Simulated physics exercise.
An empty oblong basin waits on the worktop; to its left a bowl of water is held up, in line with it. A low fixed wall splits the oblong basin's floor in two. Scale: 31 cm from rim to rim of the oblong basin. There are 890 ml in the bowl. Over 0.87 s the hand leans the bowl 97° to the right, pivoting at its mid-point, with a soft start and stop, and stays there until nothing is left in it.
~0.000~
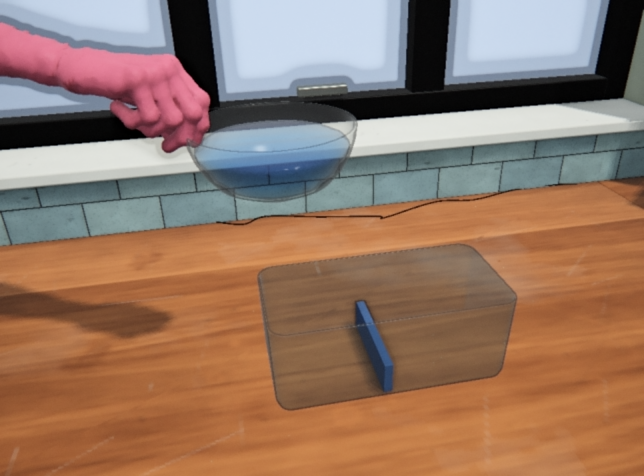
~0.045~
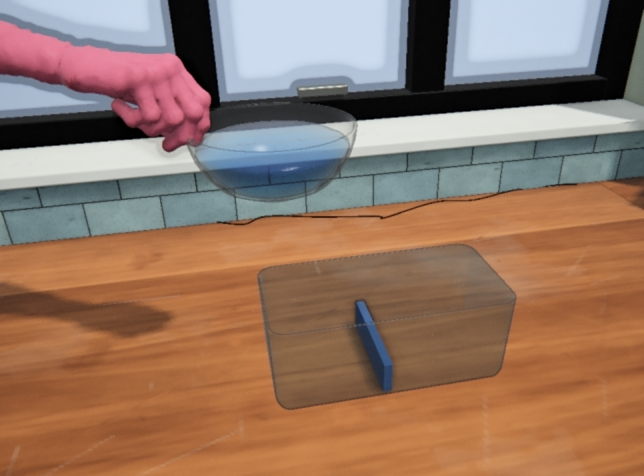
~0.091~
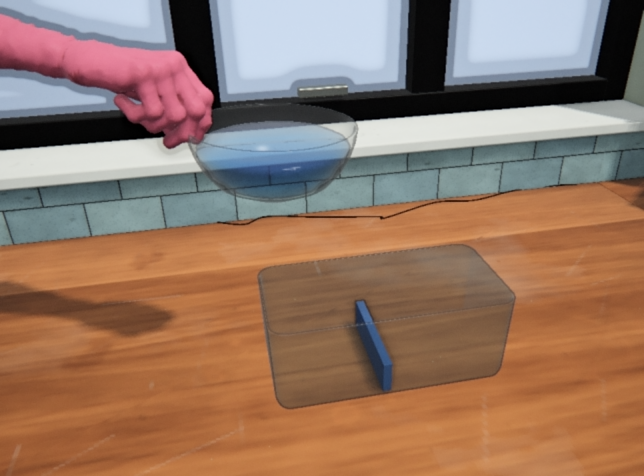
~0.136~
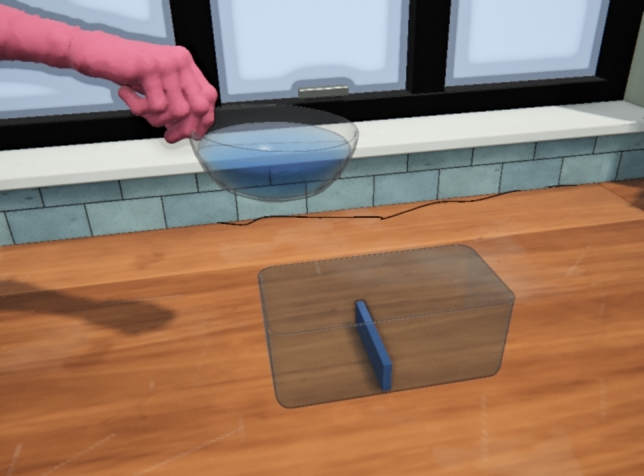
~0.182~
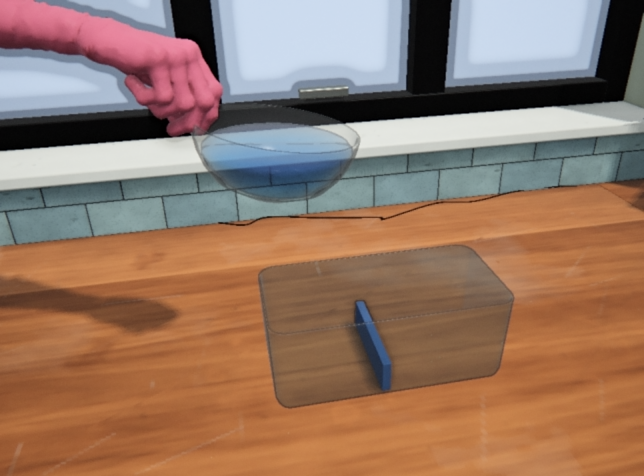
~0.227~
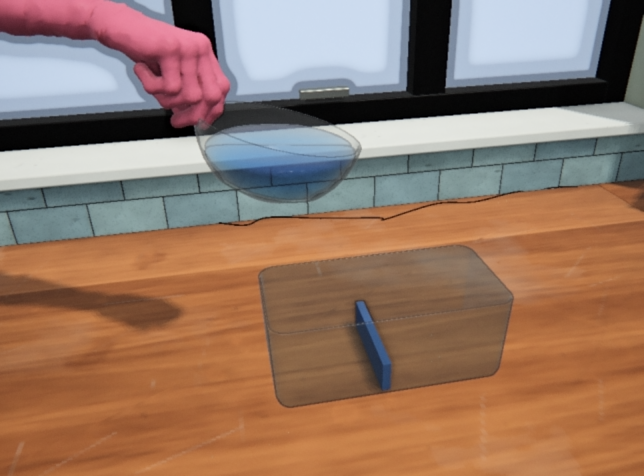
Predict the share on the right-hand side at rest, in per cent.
Roughly 75 per cent is past the wall.
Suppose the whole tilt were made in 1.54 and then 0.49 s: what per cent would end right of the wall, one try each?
In turn about 80 and 60 per cent.
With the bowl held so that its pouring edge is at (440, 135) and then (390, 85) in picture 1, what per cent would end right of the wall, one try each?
In turn about 70 and 85 per cent.
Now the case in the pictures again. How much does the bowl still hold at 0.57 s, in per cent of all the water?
Some 34 per cent.
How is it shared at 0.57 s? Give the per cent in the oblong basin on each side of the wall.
Left about 0, right about 14.
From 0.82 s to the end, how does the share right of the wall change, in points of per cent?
It goes up by about 2.
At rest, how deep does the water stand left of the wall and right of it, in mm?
Left about 12 mm, right about 30 mm.
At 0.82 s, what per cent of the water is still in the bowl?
About 2 per cent.
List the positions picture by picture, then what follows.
In the first frame, it leans 0°; its right rim is at (354, 119); the water meets the walls at (193, 147) and (347, 134); the oblong basin's rim runs from (263, 301) to (493, 271); the wall's top is at (373, 332).
In the second frame, it leans 1°; its right rim is at (354, 120); the water meets the walls at (193, 147) and (348, 135).
In the third frame, it leans 3°; its right rim is at (354, 124); the water meets the walls at (194, 146) and (348, 136).
In the fourth frame, it leans 6°; its right rim is at (355, 129); the water meets the walls at (196, 145) and (349, 139).
In the fifth frame, it leans 10°; its right rim is at (357, 135); the water meets the walls at (199, 144) and (351, 141).
In the sixth frame, it leans 15°; its right rim is at (358, 143); the water meets the walls at (203, 144) and (353, 142).
After 0.57 s the tilt is 71° and 34 per cent is still to pour, 0 is left of the wall and 14 right of it.
After 0.82 s the tilt is 96° and 2 per cent is still to pour, 15 is left of the wall and 73 right of it.
After 1.08 s the tilt is 97° and 0 per cent is still to pour, 24 is left of the wall and 75 right of it.
After 1.37 s the tilt is 97° and 0 per cent is still to pour, 24 is left of the wall and 75 right of it.
In the end 24 per cent lies left of the wall, 75 right of it and 1 outside.
